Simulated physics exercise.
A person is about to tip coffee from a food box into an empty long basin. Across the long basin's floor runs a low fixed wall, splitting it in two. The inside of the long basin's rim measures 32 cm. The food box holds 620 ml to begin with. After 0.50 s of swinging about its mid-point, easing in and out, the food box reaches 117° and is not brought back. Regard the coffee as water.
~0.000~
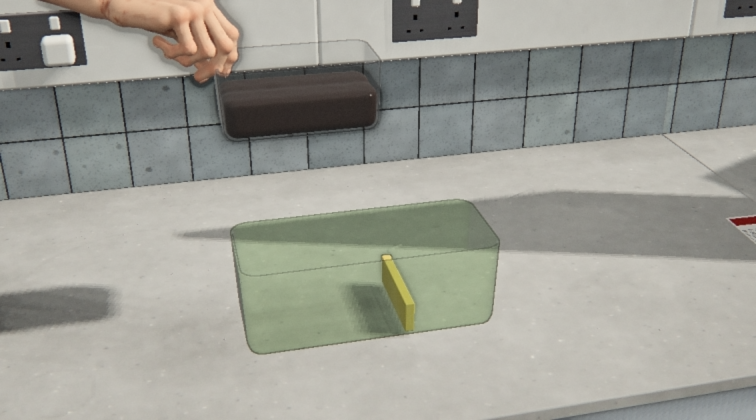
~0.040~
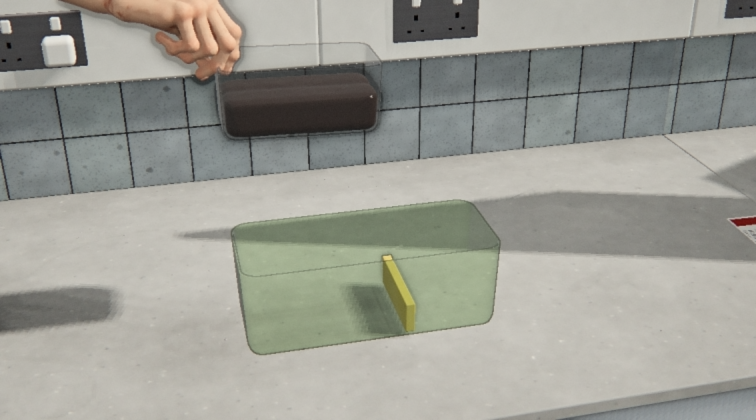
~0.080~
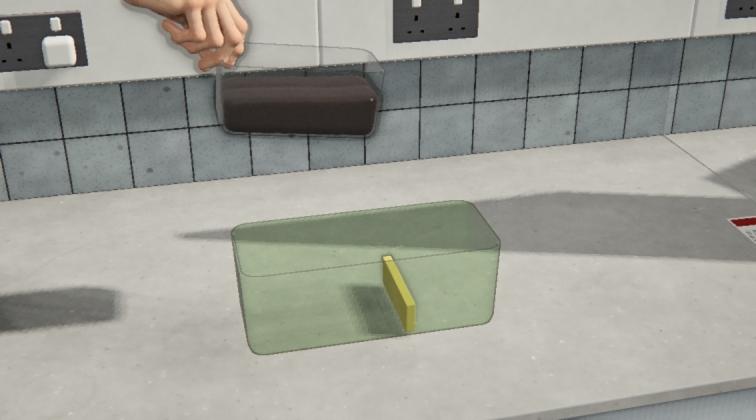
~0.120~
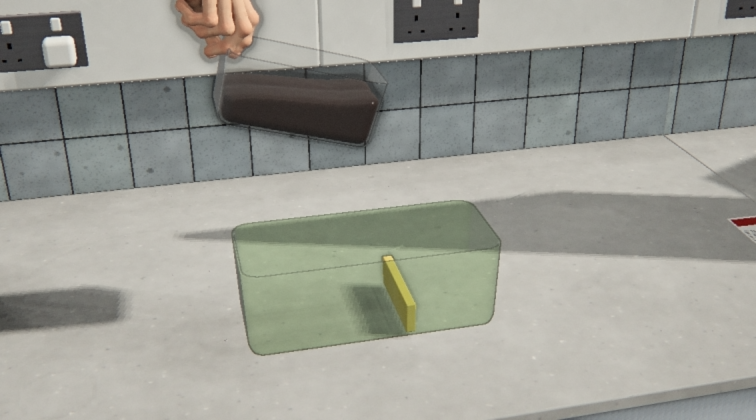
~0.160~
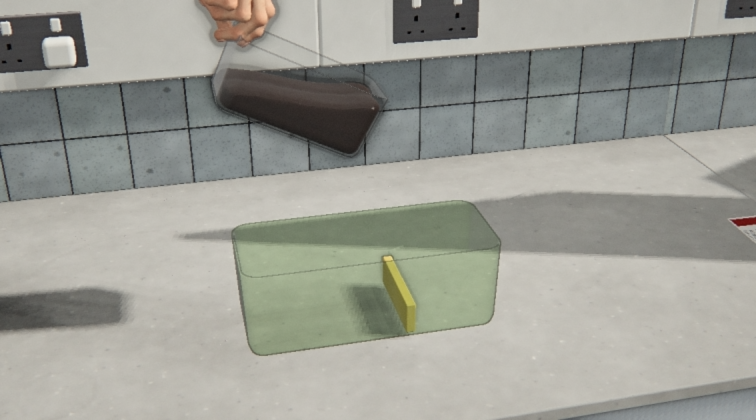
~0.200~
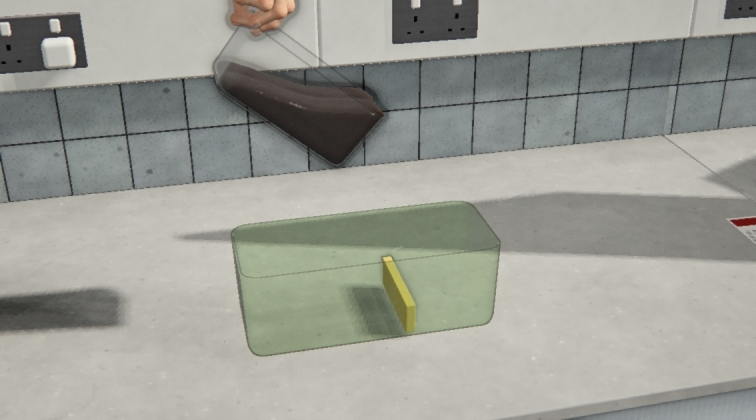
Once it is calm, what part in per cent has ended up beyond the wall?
About 49 per cent ends up there.
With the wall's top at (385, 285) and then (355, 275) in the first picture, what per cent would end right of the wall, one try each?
Try 1: 50 %; try 2: 80 %.
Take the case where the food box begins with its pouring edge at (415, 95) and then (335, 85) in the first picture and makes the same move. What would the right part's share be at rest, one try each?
Try 1: Approx. 60 %; try 2: Approx. 15 %.
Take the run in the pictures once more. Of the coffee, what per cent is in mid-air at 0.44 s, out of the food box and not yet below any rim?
Around 58 in a hundred.
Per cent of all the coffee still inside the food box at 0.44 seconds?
About 12 percent.
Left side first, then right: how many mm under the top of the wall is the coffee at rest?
Noted: Left near 30 mm, right near 18 mm.
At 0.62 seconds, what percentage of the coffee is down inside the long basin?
It works out near 74 per cent.
After 0.44 s the tilt is 113° and 13 per cent is still to pour, 2 is left of the wall and 27 right of it.
After 0.62 s the tilt is 117° and 3 per cent is still to pour, 24 is left of the wall and 50 right of it.
After 0.80 s the tilt is 117° and 0 per cent is still to pour, 36 is left of the wall and 48 right of it.
After 1.00 s the tilt is 117° and 0 per cent is still to pour, 44 is left of the wall and 49 right of it.
In the end 45 per cent lies left of the wall, 49 right of it and 6 outside.
